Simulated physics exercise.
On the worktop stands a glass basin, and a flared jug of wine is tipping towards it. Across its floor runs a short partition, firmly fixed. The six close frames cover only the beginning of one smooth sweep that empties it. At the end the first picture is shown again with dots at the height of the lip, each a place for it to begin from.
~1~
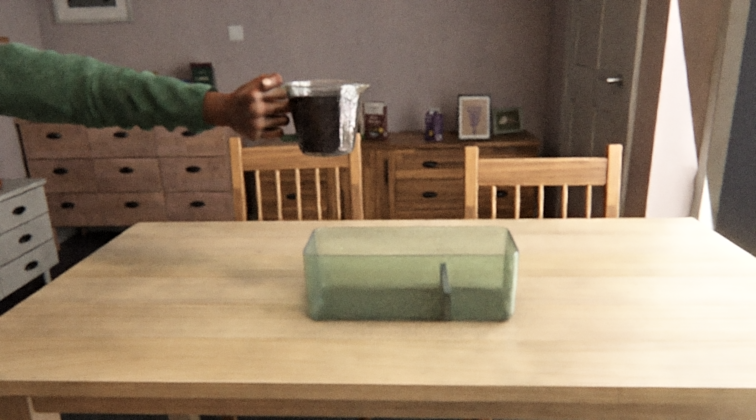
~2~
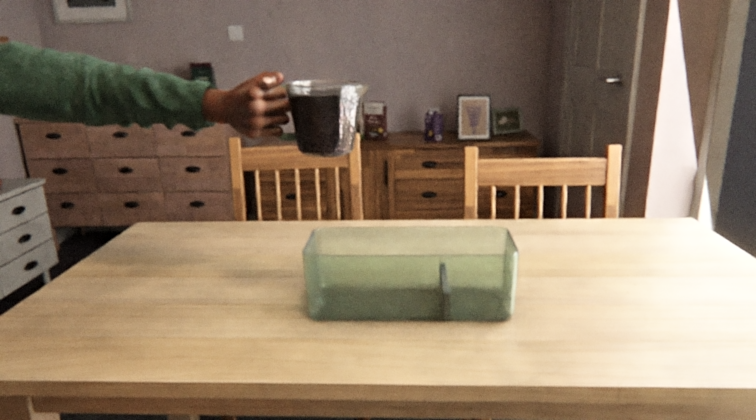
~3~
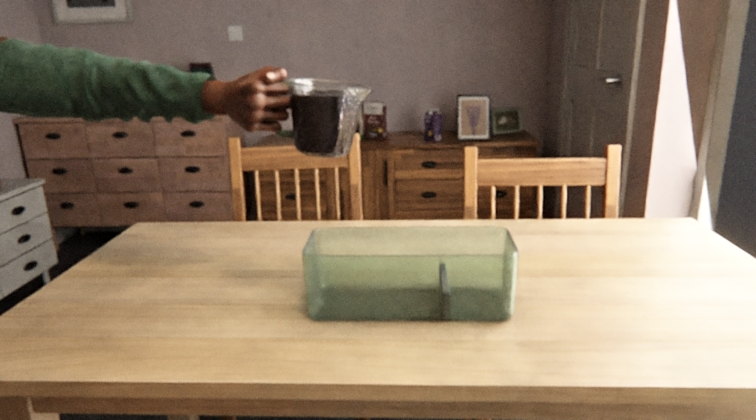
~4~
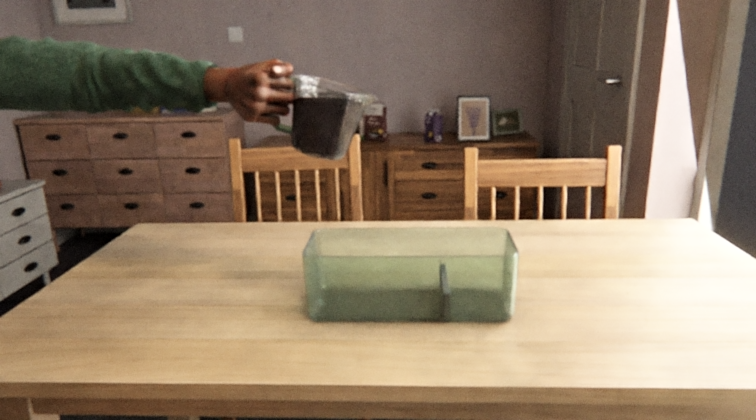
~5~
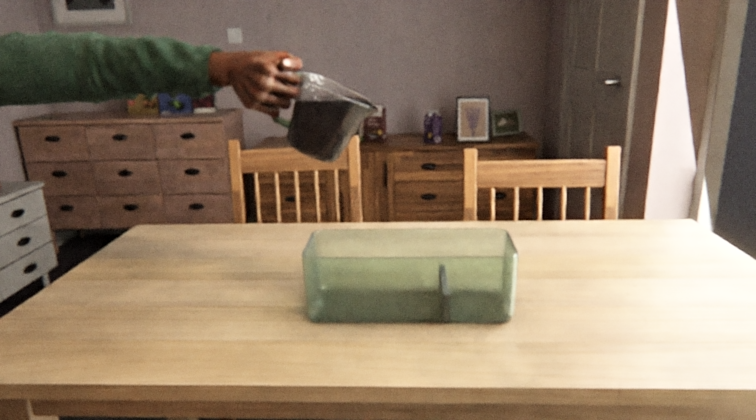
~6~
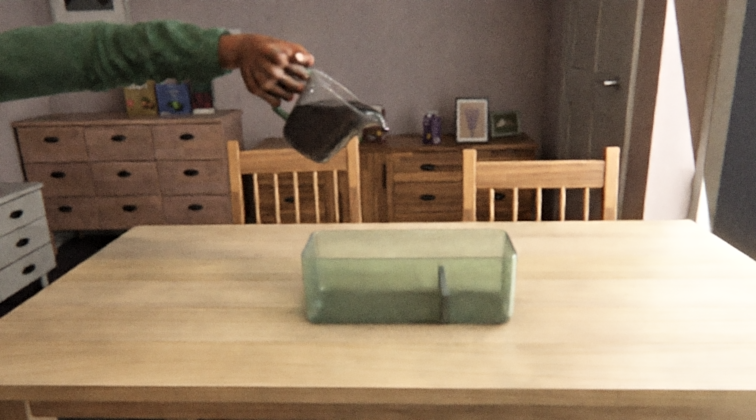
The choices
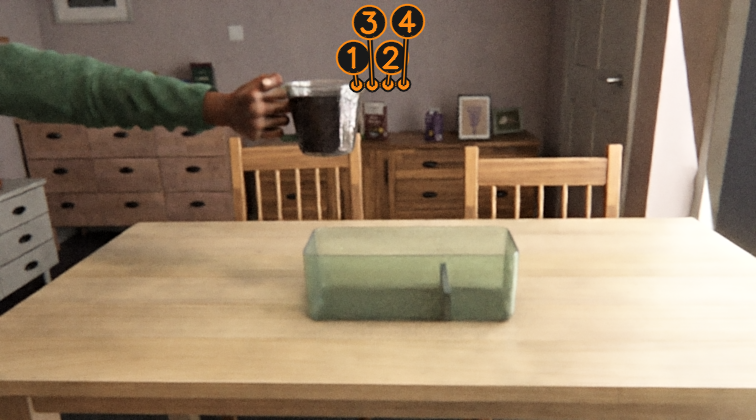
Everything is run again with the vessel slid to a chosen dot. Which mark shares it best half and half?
4 is best.
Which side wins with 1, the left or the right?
The left one.
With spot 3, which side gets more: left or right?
More ends on the left.
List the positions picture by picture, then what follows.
The first frame shows upright, lip at (369, 84); basin from (310, 317) to (514, 318); top of the wall at (445, 277); nothing has left yet.
The second frame shows upright, lip at (370, 86); nothing has left yet.
The third frame shows tipped about 7°, lip at (372, 91); nothing has left yet.
The fourth frame shows tipped about 16°, lip at (376, 99); nothing has left yet.
The fifth frame shows tipped about 27°, lip at (378, 110); wine is over the lip, down to (378, 110).
The sixth frame shows tipped about 40°, lip at (378, 124); wine is over the lip, down to (385, 130).
In orange, 1 at (356, 85); 2 at (387, 84); 3 at (372, 84); 4 at (403, 84).
Choosing 1, about 88 % ends left of the wall and 8 % right of it; 4 % is lost outside.
Choosing 2, about 72 % ends left of the wall and 22 % right of it; 6 % is lost outside.
Choosing 3, about 87 % ends left of the wall and 6 % right of it; 7 % is lost outside.
Choosing 4, about 52 % ends left of the wall and 45 % right of it; 3 % is lost outside.
